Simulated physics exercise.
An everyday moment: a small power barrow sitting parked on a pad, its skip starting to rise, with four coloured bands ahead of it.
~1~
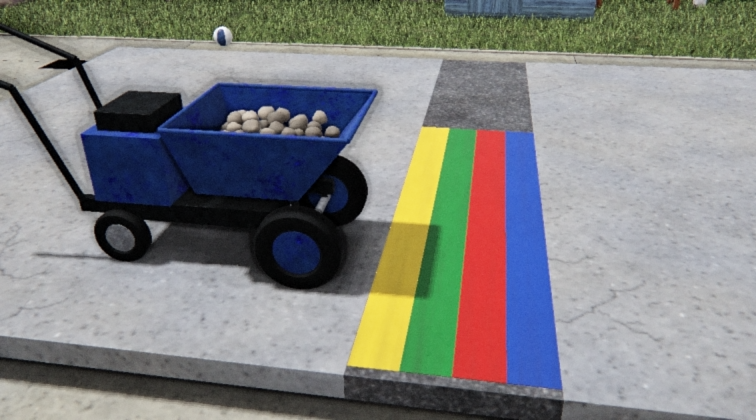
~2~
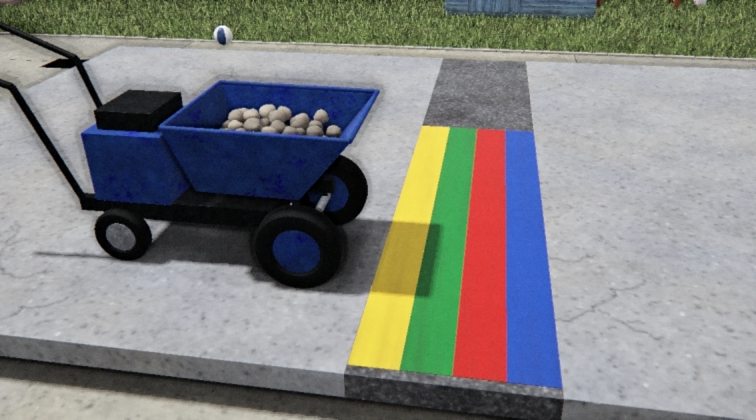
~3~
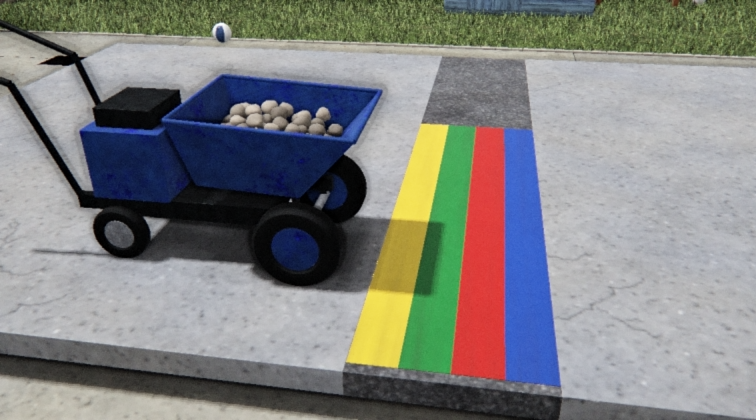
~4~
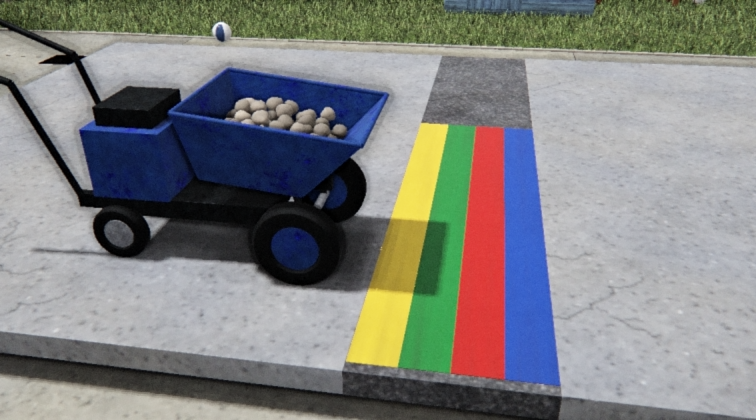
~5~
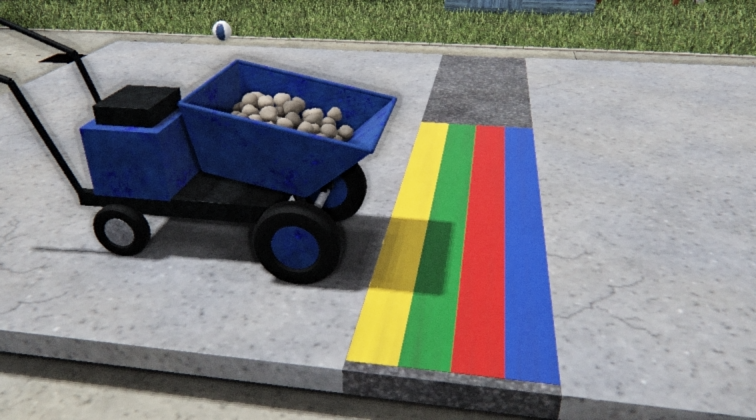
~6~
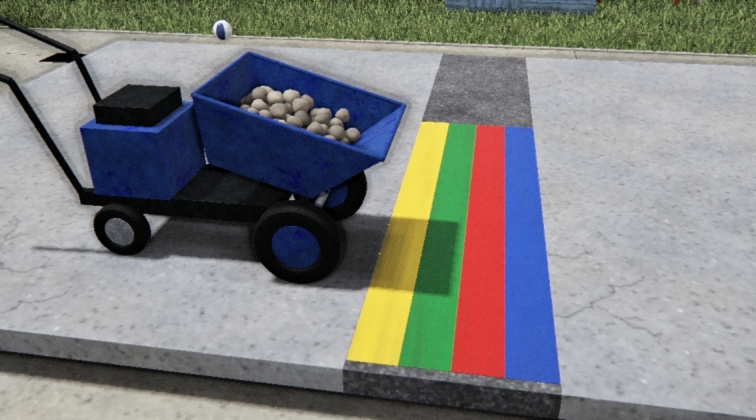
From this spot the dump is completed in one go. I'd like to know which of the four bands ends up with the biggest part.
The biggest part ends up on the red band.
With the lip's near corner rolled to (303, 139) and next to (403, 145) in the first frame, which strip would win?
For the first spot it is the green one, for the second that blue strip.
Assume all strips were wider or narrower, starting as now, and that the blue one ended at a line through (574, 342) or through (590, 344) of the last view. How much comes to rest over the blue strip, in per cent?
10 % and 10 %.
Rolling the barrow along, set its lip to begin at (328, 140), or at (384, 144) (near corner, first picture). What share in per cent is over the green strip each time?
30 % and 0 %.
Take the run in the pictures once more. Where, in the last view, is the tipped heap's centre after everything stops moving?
At about (482, 254).
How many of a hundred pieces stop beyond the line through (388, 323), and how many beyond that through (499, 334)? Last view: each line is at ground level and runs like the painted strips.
About 80 percent, then about 20 percent.
Soon, skip tipped steeply; all in the skip.
A while on, skip tipped right over; most in the skip; a small part over the green strip; a small part over the red strip.
Towards the end, skip tipped right over; about a quarter in the skip; about a quarter over the green strip; about a third over the red strip; about a quarter over the blue strip; a small part off the paint.
Finally, skip tipped right over; about a quarter in the skip; none over the yellow strip; about a quarter over the green strip; about a third over the red strip; about a quarter over the blue strip; a small part off the paint.
